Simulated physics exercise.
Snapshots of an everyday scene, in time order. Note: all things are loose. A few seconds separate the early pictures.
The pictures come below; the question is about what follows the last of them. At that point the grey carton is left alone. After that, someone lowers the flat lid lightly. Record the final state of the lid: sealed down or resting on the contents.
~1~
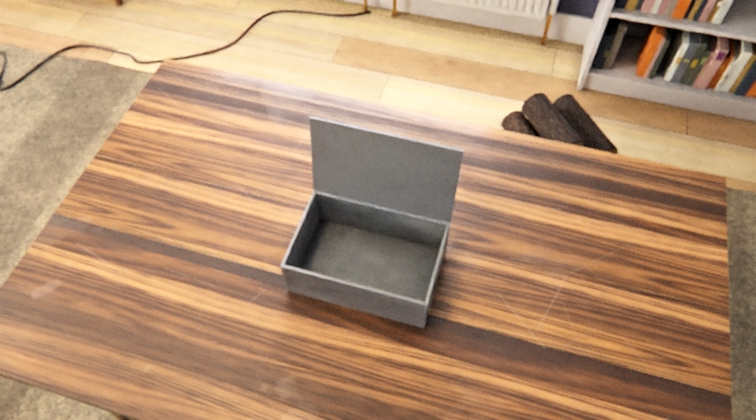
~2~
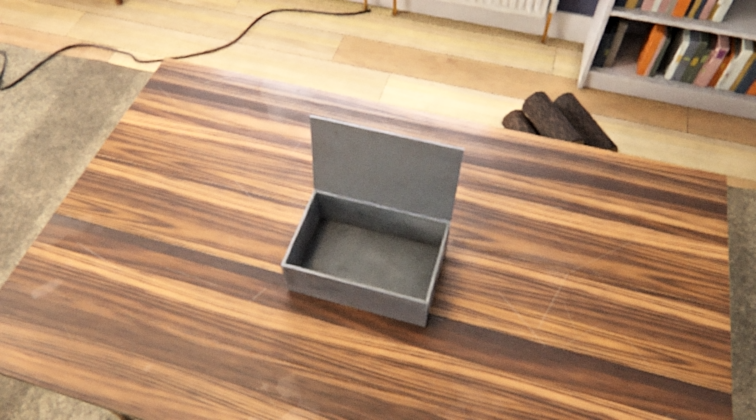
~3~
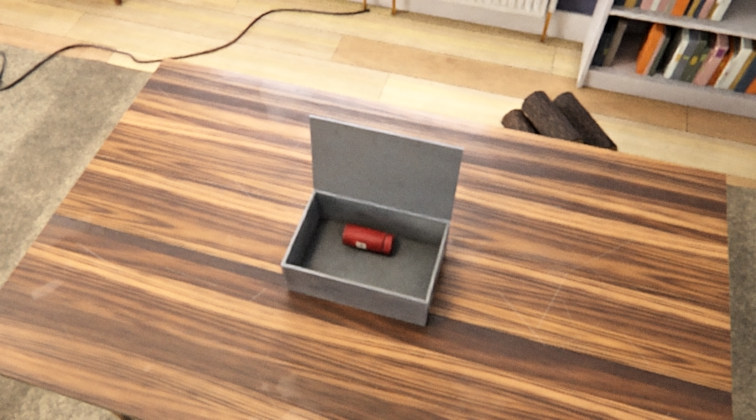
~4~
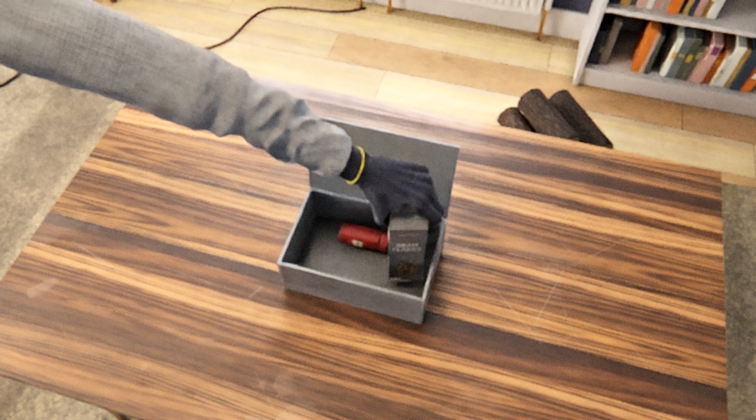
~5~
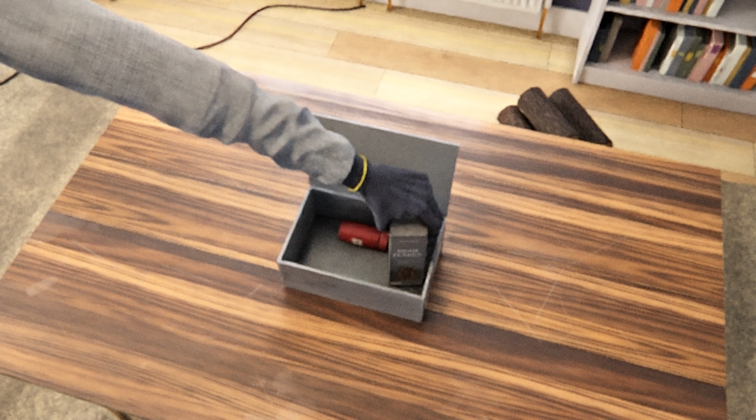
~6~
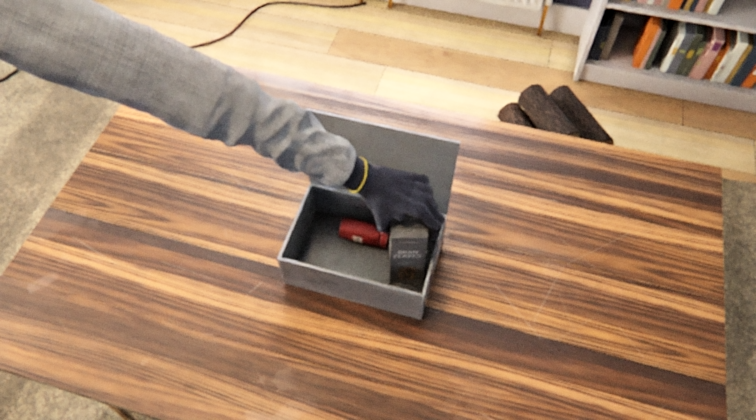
Most likely there will be a gap under the lid.
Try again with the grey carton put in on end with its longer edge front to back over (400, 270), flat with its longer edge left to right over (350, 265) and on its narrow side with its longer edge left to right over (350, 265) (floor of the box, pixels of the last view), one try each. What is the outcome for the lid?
In the first case it will not close; in the second case it sits on the rim; in the third case it shuts flat.
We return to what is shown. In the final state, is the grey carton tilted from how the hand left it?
By the end the grey carton has leaned over.
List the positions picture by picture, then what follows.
In the first picture, the last thing is not in view yet.
In the second picture, the last thing is not in view yet.
In the third picture, the last thing is not in view yet; red shaker (369, 239).
In the fourth picture, coming down; grey carton (406, 244); red shaker (365, 237).
In the fifth picture, coming down; grey carton (407, 250); red shaker (365, 236).
In the sixth picture, in place under the hand; grey carton (407, 250); red shaker (365, 233).
Then, 1.40 s on from there, lid 74° above the rim.
Then, 1.90 s on from there, lid 40° above the rim; grey carton turned 17° from how it was put near (407, 265).
Then, 2.70 s on from there, lid 20° above the rim; grey carton turned 56° from how it was put near (412, 257).
In the end, lid 20° above the rim; toppled in the box, grey carton; red shaker unmoved. At the end, from the last picture's camera, grey carton near (412, 257).
